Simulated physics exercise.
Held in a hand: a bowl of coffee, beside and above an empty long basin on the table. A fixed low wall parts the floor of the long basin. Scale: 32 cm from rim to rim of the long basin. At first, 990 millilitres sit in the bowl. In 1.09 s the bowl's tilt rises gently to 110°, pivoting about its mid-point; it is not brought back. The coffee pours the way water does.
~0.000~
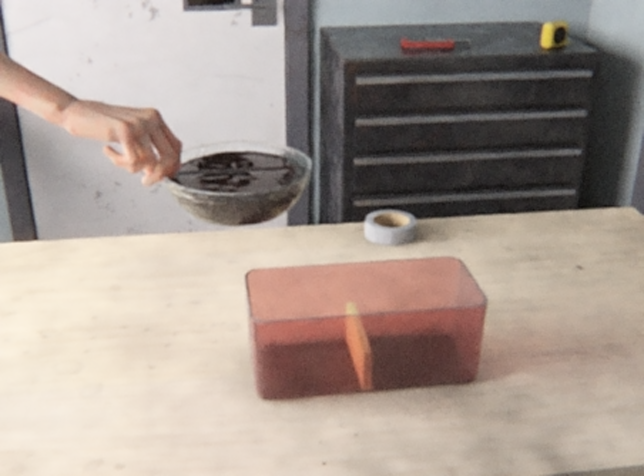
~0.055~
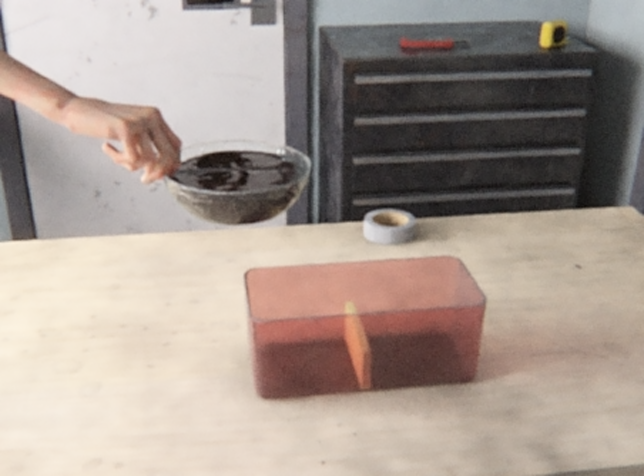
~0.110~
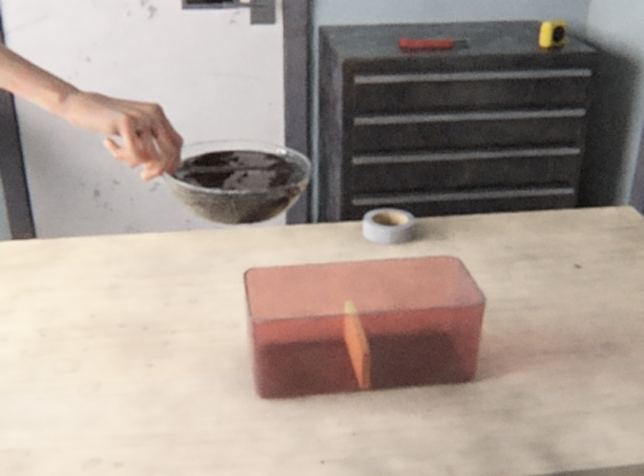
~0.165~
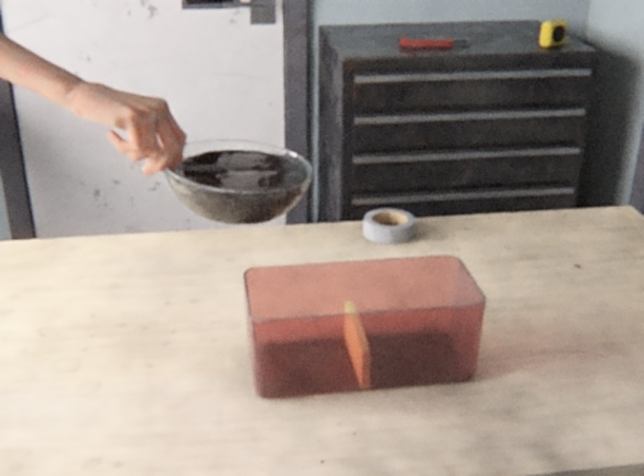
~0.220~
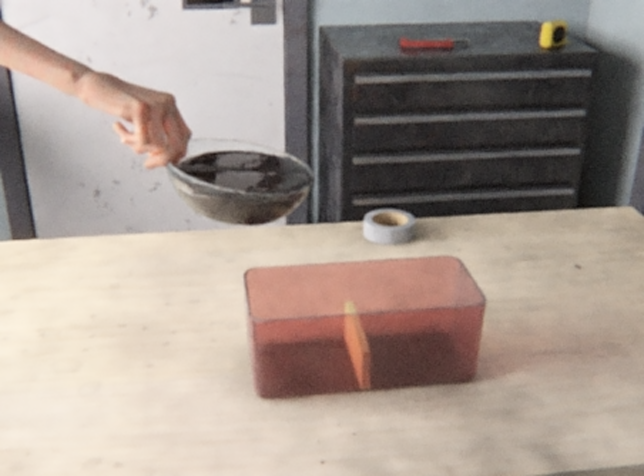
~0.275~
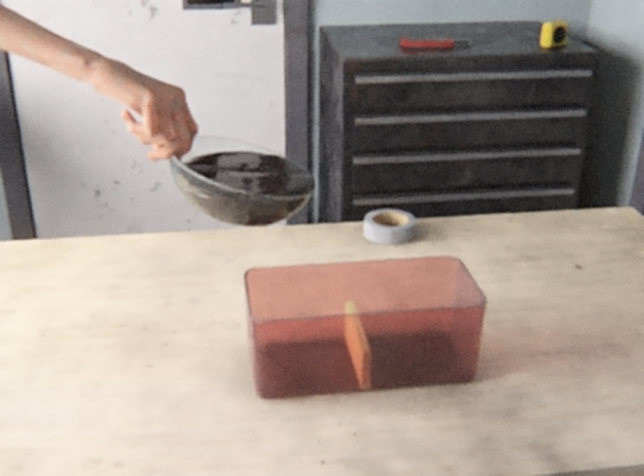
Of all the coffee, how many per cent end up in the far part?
Roughly 47 per cent.
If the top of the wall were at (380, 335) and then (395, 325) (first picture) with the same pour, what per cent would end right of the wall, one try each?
Around 20 and 5 percent, in that order.
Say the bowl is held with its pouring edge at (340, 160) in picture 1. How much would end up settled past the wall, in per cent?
In that case some 70 per cent.
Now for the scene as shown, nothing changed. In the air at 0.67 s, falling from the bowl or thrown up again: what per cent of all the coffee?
Some 42 % is the figure.
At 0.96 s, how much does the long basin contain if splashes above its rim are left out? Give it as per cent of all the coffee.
I'd put it at roughly 92 per cent.
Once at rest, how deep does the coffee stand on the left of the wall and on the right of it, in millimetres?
Left about 22 mm, right about 22 mm.
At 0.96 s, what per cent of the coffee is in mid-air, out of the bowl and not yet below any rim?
Airborne fraction: Approx. 2 %.
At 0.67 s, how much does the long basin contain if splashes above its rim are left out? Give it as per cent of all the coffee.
Estimate - around 40 in a hundred parts.
Then, 0.67 s in, the tilt is 74° and 17 per cent is still to pour, 8 is left of the wall and 32 right of it.
Then, 0.96 s in, the tilt is 106° and 0 per cent is still to pour, 46 is left of the wall and 46 right of it.
Then, 1.26 s in, the tilt is 110° and 0 per cent is still to pour, 46 is left of the wall and 47 right of it.
Then, 1.59 s in, the tilt is 110° and 0 per cent is still to pour, 46 is left of the wall and 47 right of it.
Finally, 46 per cent lies left of the wall, 47 right of it and 7 outside.
